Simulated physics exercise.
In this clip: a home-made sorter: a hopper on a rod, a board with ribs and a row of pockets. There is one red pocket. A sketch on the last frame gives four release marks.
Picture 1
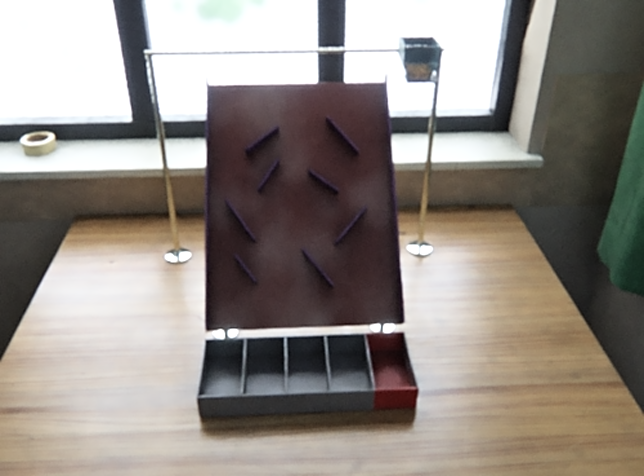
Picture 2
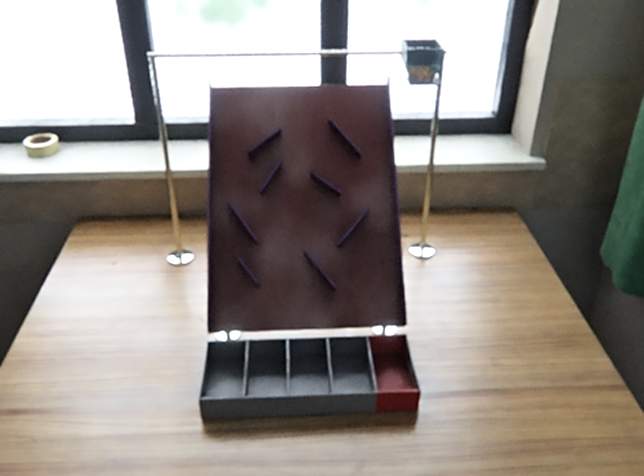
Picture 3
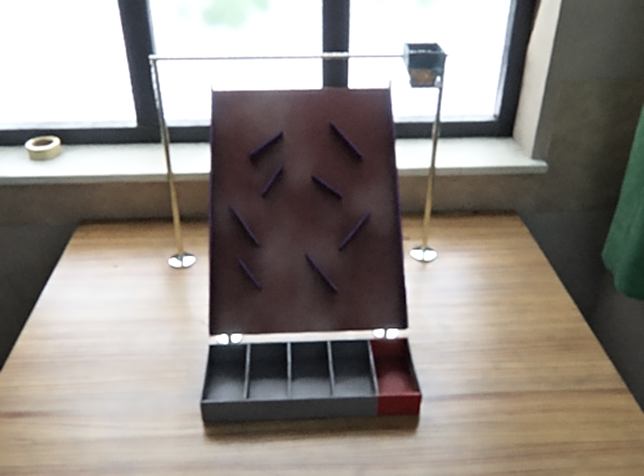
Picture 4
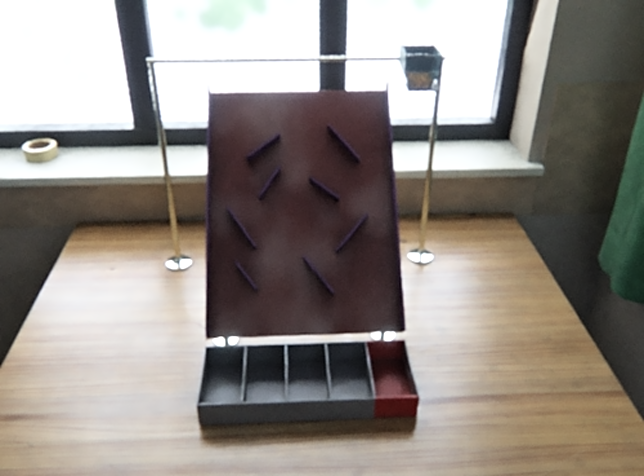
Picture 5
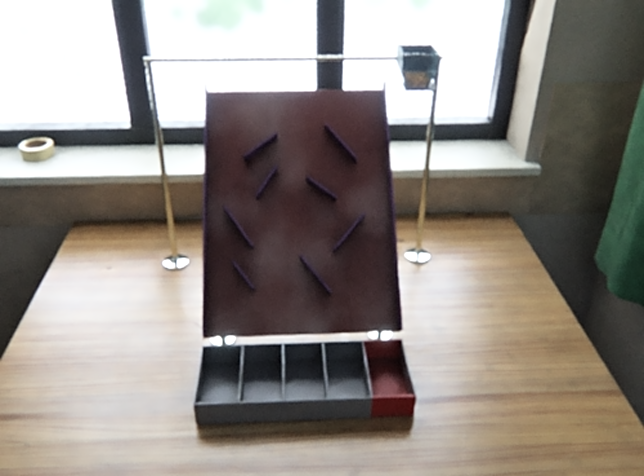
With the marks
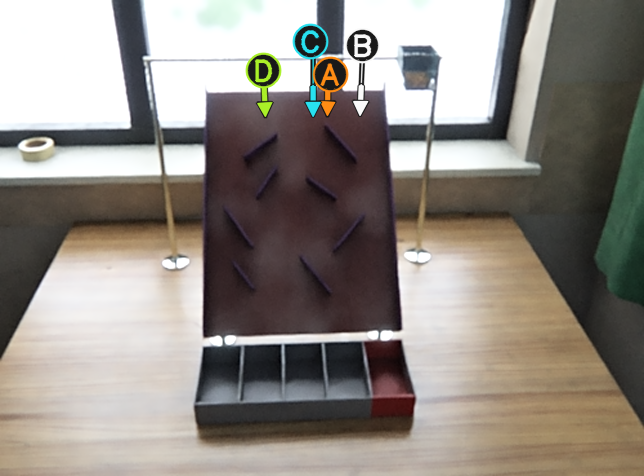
On a wooden table by a window, a ribbed board stands motionless above five pockets.
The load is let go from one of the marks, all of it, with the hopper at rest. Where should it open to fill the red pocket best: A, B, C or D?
It is B.
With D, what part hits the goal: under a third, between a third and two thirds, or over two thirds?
It is under a third.
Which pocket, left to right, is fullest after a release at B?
The fifth.
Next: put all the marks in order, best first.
B, A, C, D.
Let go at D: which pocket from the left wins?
It is the first one.
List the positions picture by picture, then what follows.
In the first frame, hopper at (417, 71), dried chickpeas, door shut.
In the second frame, ribs (248, 152) to (281, 128), (330, 118) to (361, 153), (261, 191) to (281, 161).
In the third frame, ribs (313, 175) to (342, 195), (230, 204) to (258, 244), (340, 247) to (371, 211).
In the fourth frame, ribs (236, 261) to (256, 289), (303, 255) to (334, 293).
In the fifth frame, red pocket at (393, 405), number 5 of 5 from the left.
On the marked copy, mark A meets the board at (327, 110); mark B meets the board at (360, 110); mark C meets the board at (313, 111); mark D meets the board at (265, 111).
For mark A, about half in the red pocket, about a third in other pockets, a small part outside the box.
For mark B, most in the red pocket, a small part in other pockets, a small part outside the box.
For mark C, about a quarter in the red pocket, most in other pockets, a stray few outside the box.
For mark D, a small part in the red pocket, nearly all in other pockets.
